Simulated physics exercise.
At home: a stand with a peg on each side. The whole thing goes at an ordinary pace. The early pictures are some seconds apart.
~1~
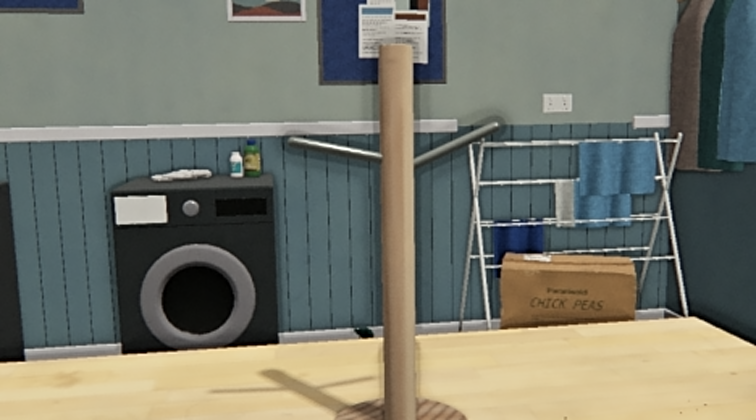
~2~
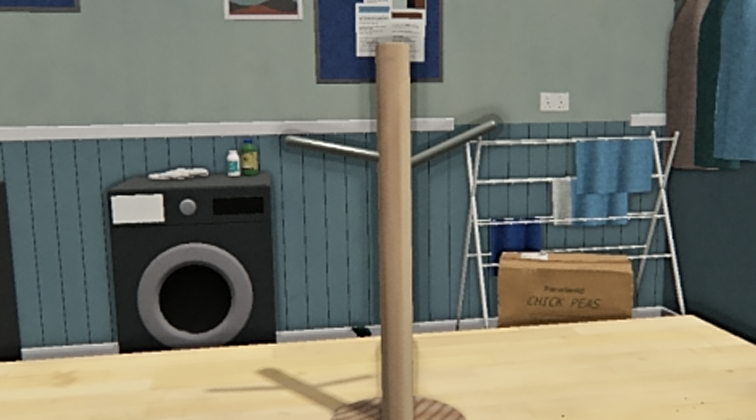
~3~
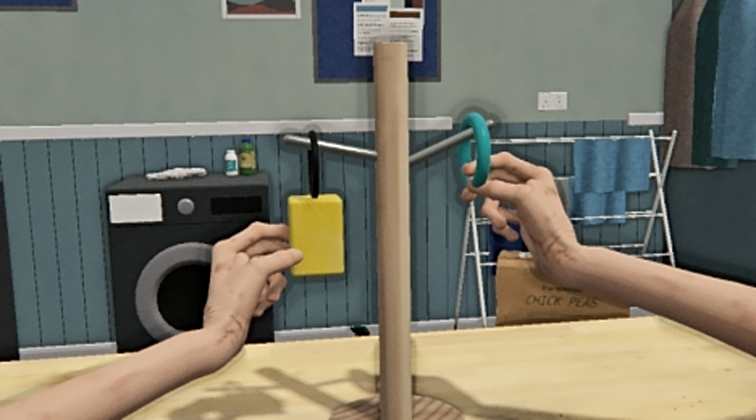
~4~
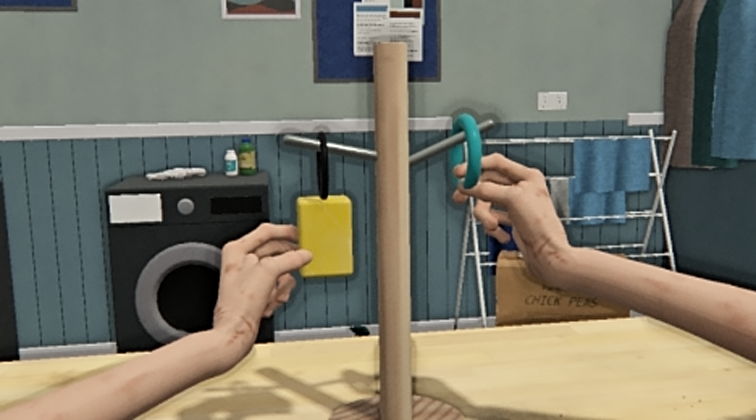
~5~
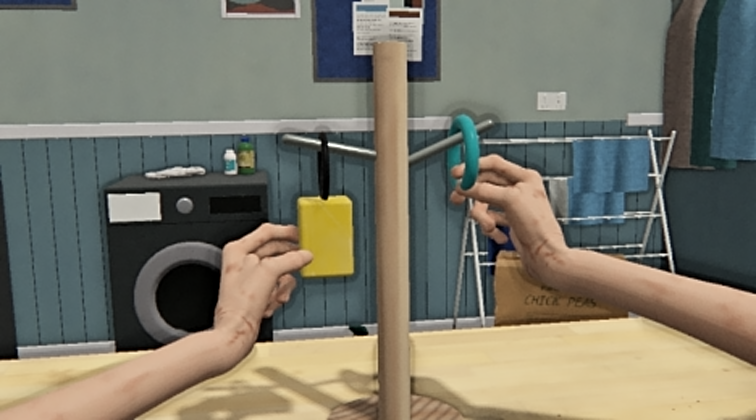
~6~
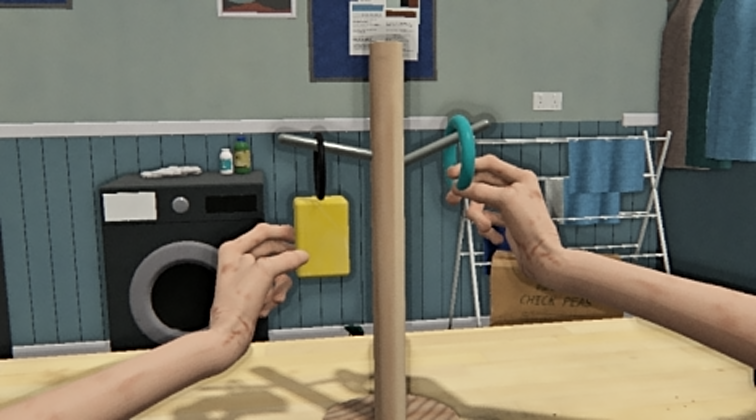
In a laundry room, a wooden stand with two metal pegs stood alone, then two hands appeared, hanging a yellow pouch on the left peg and a turquoise ring on the right, still holding both.
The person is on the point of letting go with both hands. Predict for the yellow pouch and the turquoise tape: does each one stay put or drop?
My prediction: The yellow pouch stays put; the turquoise tape stays put.
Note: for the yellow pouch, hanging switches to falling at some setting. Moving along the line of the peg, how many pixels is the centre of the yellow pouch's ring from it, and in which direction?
Going left, a shift of 36 pixels.
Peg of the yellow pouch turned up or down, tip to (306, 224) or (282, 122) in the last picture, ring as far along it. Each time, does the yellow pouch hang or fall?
The yellow pouch goes down on the first try and clings on on the second.
Then, 0.18 s after the last picture, yellow pouch at rest near (321, 204); turquoise tape tipped 19° from how it was near (446, 165).
Then, 0.34 s after the last picture, yellow pouch at rest near (322, 204); turquoise tape moved about its own width near (411, 178).
At rest, the yellow pouch stays on its peg, near (323, 205); the turquoise tape stays on its peg, near (411, 178).
